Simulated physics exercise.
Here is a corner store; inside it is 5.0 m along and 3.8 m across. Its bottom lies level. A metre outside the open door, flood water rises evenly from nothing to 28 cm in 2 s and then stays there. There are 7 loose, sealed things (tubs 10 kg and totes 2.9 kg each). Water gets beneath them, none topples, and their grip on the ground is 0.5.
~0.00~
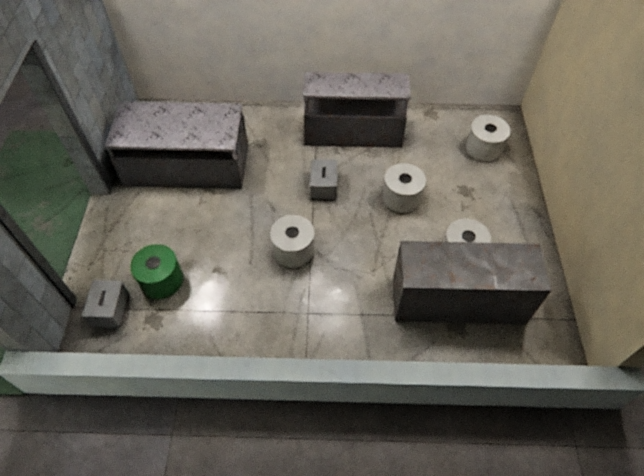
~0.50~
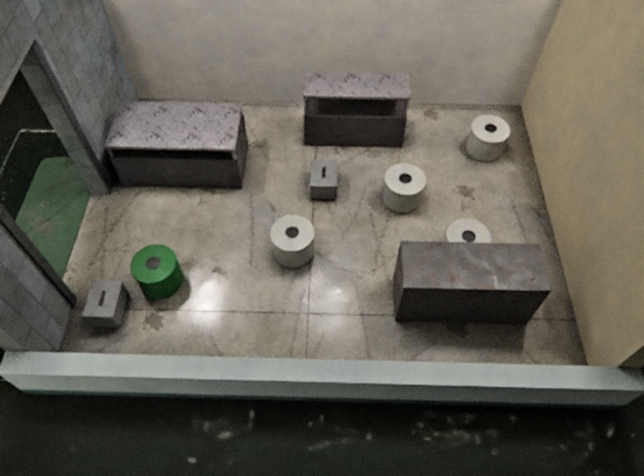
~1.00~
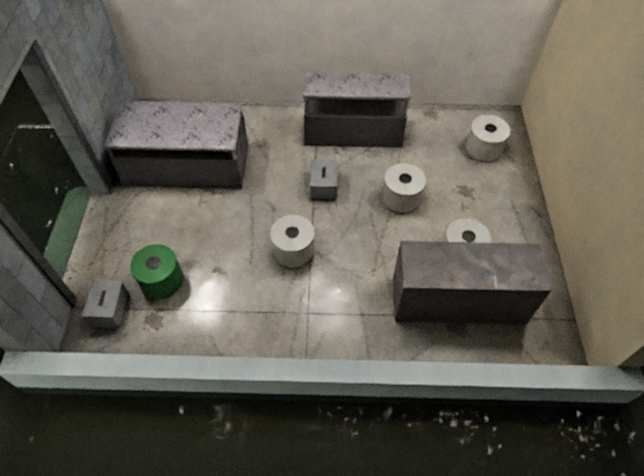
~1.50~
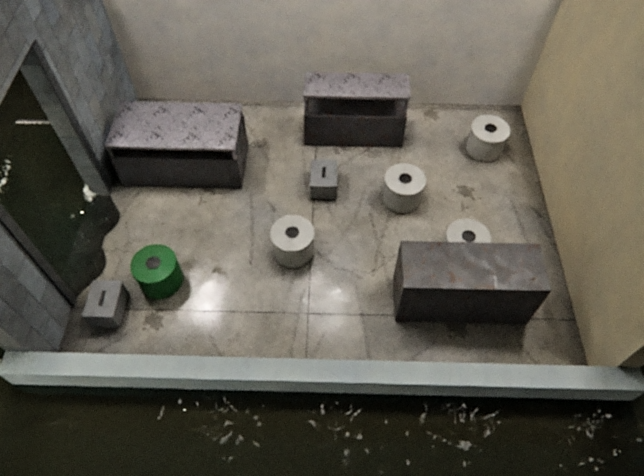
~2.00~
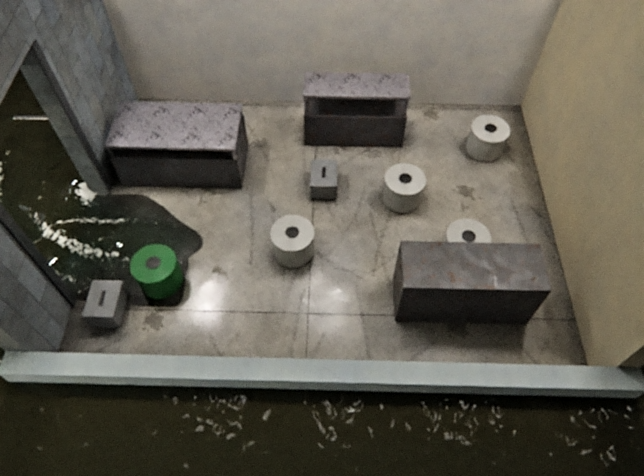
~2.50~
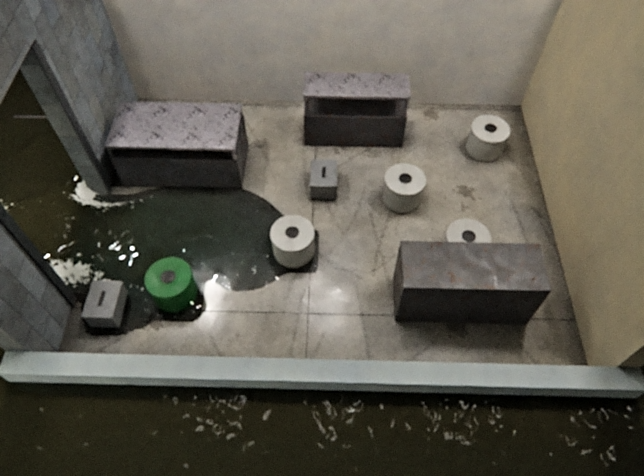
The video shows a room with counters, tubs and small grey boxes as dark water rises outside, enters through the open doorway at left and spreads across the floor, shifting the green tub slightly to the right.
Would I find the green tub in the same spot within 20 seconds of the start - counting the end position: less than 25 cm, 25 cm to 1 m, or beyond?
The green tub ends far away.
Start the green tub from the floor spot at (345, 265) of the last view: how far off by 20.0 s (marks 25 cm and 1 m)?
It travels far.
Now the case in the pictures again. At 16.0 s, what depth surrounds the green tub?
About 21 cm.
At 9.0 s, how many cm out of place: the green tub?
About 350 cm.
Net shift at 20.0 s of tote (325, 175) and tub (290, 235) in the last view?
In turn: 100 cm, 250 cm.
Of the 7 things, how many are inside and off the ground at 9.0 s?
I count 7.
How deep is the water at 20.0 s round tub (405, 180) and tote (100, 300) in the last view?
About 28 and 17 cm.
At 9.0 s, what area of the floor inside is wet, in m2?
About 17 m2.
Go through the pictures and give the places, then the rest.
The first picture shows the green tub at (153, 263), on the bottom; 0.0 m2 under water; 0 of 7 have shifted.
The second picture shows the green tub at (153, 263) rests on the ground; water covers 0.0 m2; 0 of 7 have shifted.
The third picture shows the green tub at (153, 263), on the bottom; water covers 0.0 m2; 0 of 7 have shifted.
The fourth picture shows the green tub at (153, 263), on the bottom; water covers 0.1 m2; 0 of 7 have shifted.
The fifth picture shows the green tub at (153, 263), on the bottom; 1.1 m2 under water; 0 of 7 have shifted.
The sixth picture shows the green tub at (168, 277), on the bottom, 23 cm from its start; 2.6 m2 under water; 1 of 7 have shifted.
After 4.0 s the green tub is near (340, 335), 2.0 m from its start, aground; 1 afloat.
After 9.0 s the green tub is near (485, 238), 3.3 m from its start, afloat; 7 afloat.
After 16.0 s the green tub is near (514, 183), 3.8 m from its start, afloat; 7 afloat.
After 20.0 s the green tub is near (518, 186), 3.8 m from its start, afloat; 7 afloat.
